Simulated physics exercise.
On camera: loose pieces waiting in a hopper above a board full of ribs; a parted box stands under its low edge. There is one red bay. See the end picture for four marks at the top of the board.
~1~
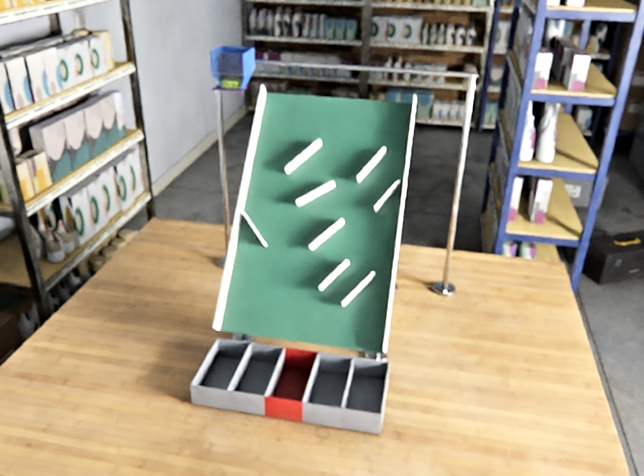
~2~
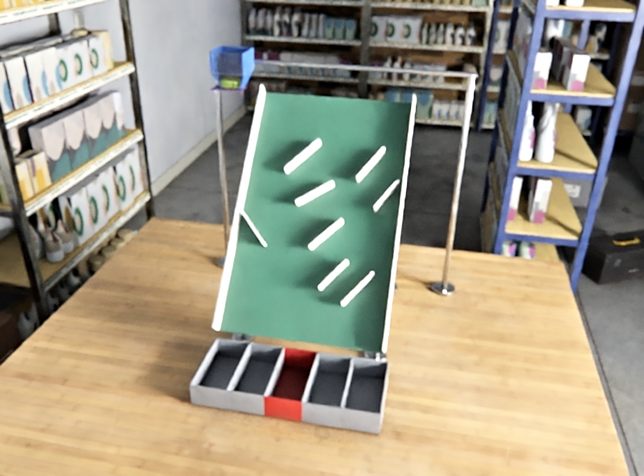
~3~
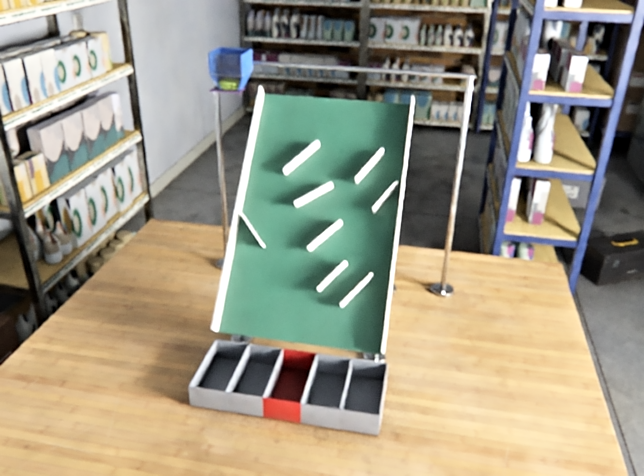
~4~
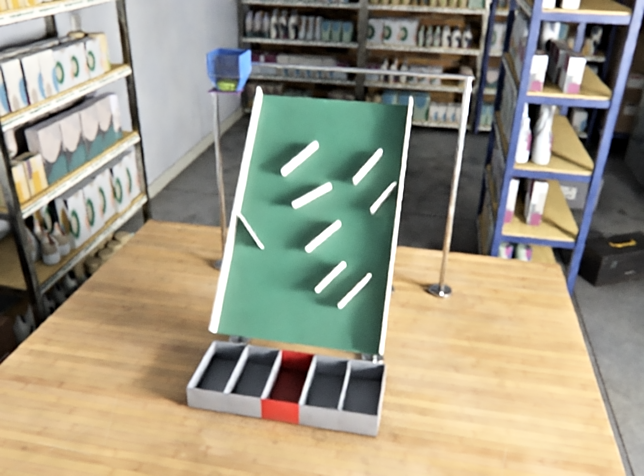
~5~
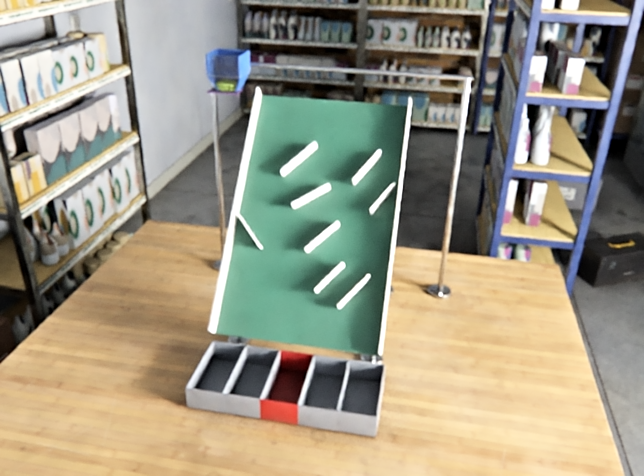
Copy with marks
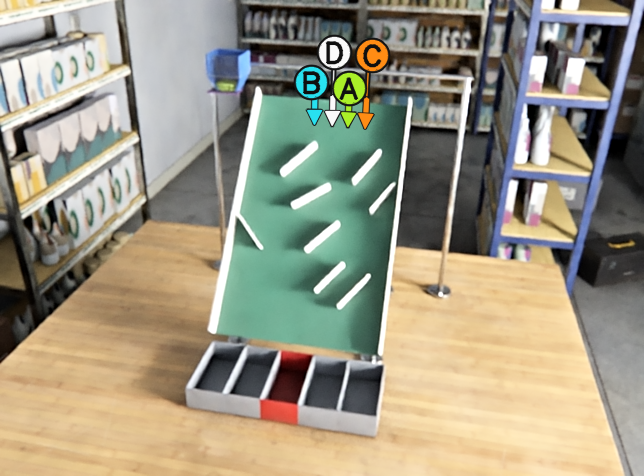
Green sloped board with white ribs standing still on a wooden table, a blue hopper above and a parted tray below.
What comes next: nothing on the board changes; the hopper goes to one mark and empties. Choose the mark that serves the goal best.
Mark B does it best.
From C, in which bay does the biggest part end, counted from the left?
The first.
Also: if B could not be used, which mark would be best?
Here it is mark D.
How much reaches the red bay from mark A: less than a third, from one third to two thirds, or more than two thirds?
Mark A gives less than a third.
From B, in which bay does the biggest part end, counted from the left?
The third.
On the marked copy, mark A meets the board at (348, 121); mark B meets the board at (314, 119); mark C meets the board at (365, 123); mark D meets the board at (332, 120).
Choosing A, about a quarter in the red bay, most in other bays, a stray few outside the box.
Choosing B, about two thirds in the red bay, about a quarter in other bays, a small part held on the board, a stray few outside the box.
Choosing C, a stray few in the red bay, most in other bays, a small part outside the box.
Choosing D, about a third in the red bay, about half in other bays, a stray few outside the box.
